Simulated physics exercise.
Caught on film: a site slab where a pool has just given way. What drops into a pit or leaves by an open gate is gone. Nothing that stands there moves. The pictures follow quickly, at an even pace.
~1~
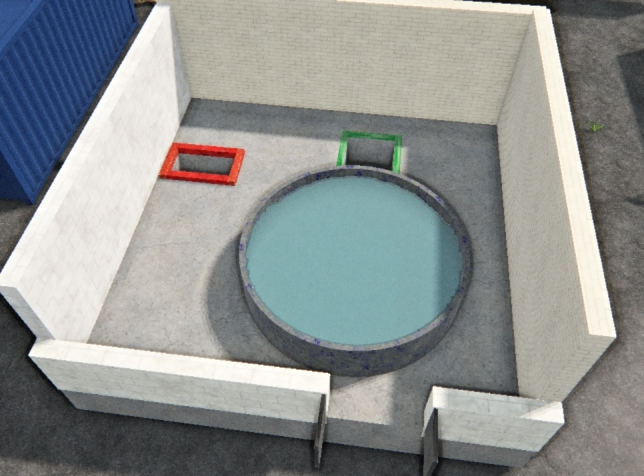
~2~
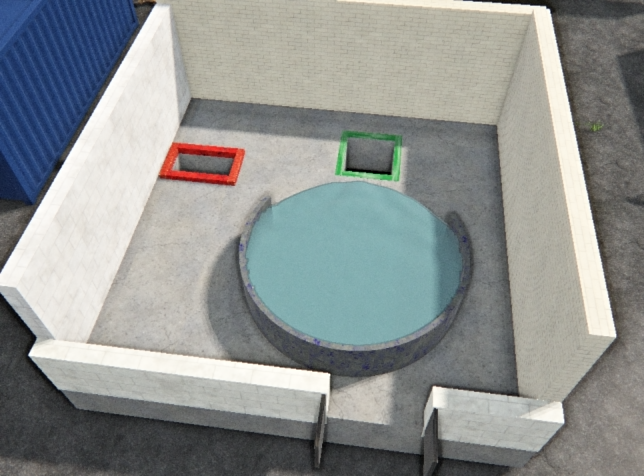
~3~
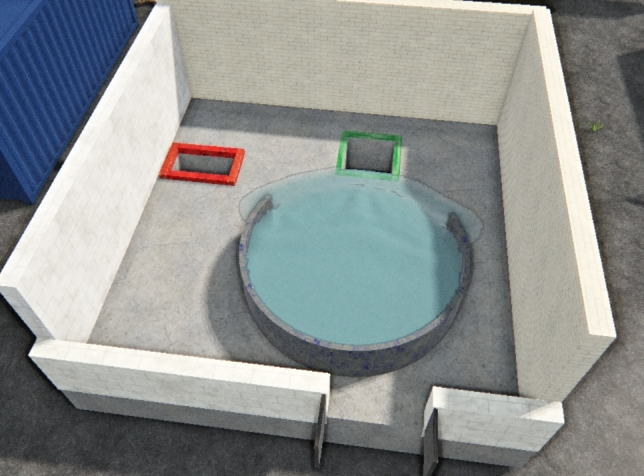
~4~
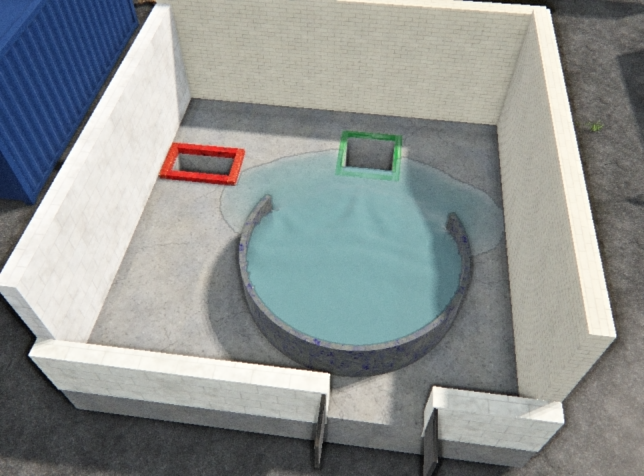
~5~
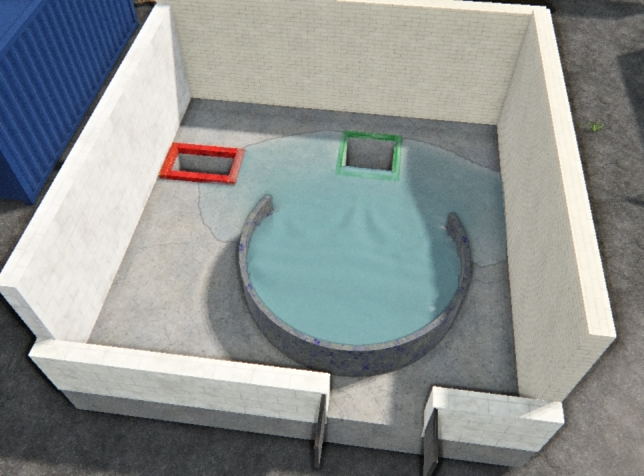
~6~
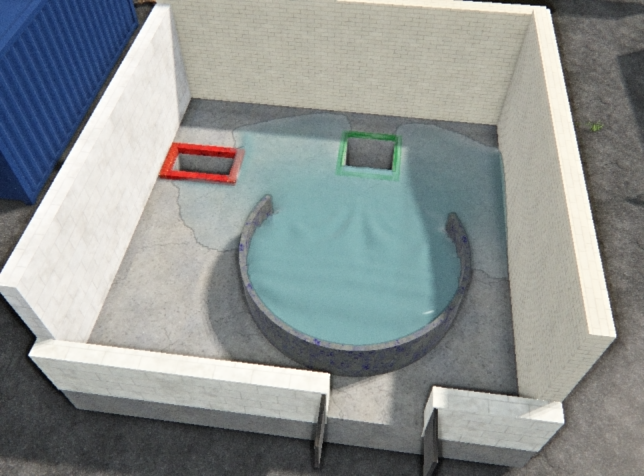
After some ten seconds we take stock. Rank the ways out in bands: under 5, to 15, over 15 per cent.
One by one: The gate takes less than 5 %; the red pit takes between 5 and 15 %; the green pit takes more than 15 %.
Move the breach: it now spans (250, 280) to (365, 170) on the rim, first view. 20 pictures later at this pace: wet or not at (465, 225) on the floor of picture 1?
Verdict: Not flooded.
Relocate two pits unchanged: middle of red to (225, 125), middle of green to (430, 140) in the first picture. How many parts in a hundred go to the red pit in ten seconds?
In per cent: Red 12.
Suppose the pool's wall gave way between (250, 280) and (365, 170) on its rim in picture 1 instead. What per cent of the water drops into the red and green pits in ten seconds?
In per cent: Red 25, green 20.
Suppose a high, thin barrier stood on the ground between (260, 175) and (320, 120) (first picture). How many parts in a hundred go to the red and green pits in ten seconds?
Roughly, in per cent: Red 2, green 65.
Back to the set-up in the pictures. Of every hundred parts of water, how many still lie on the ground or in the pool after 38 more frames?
Roughly 50 per cent.
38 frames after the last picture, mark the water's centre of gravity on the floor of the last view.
Roughly at (333, 202).
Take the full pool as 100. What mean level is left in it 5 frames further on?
Close to 58 %.
A moment on, water covers 55 % of the floor; the gate 0 %, the red pit 1 %, the green pit 7 %.
Next, water covers 65 % of the floor; the gate 0 %, the red pit 1 %, the green pit 15 %.
Then, water covers 65 % of the floor; the gate 0 %, the red pit 3 %, the green pit 29 %.
Later, water covers 95 % of the floor; the gate 0 %, the red pit 7 %, the green pit 44 %.
In the end, water covers 95 % of the floor; the gate 2 %, the red pit 7 %, the green pit 54 %.
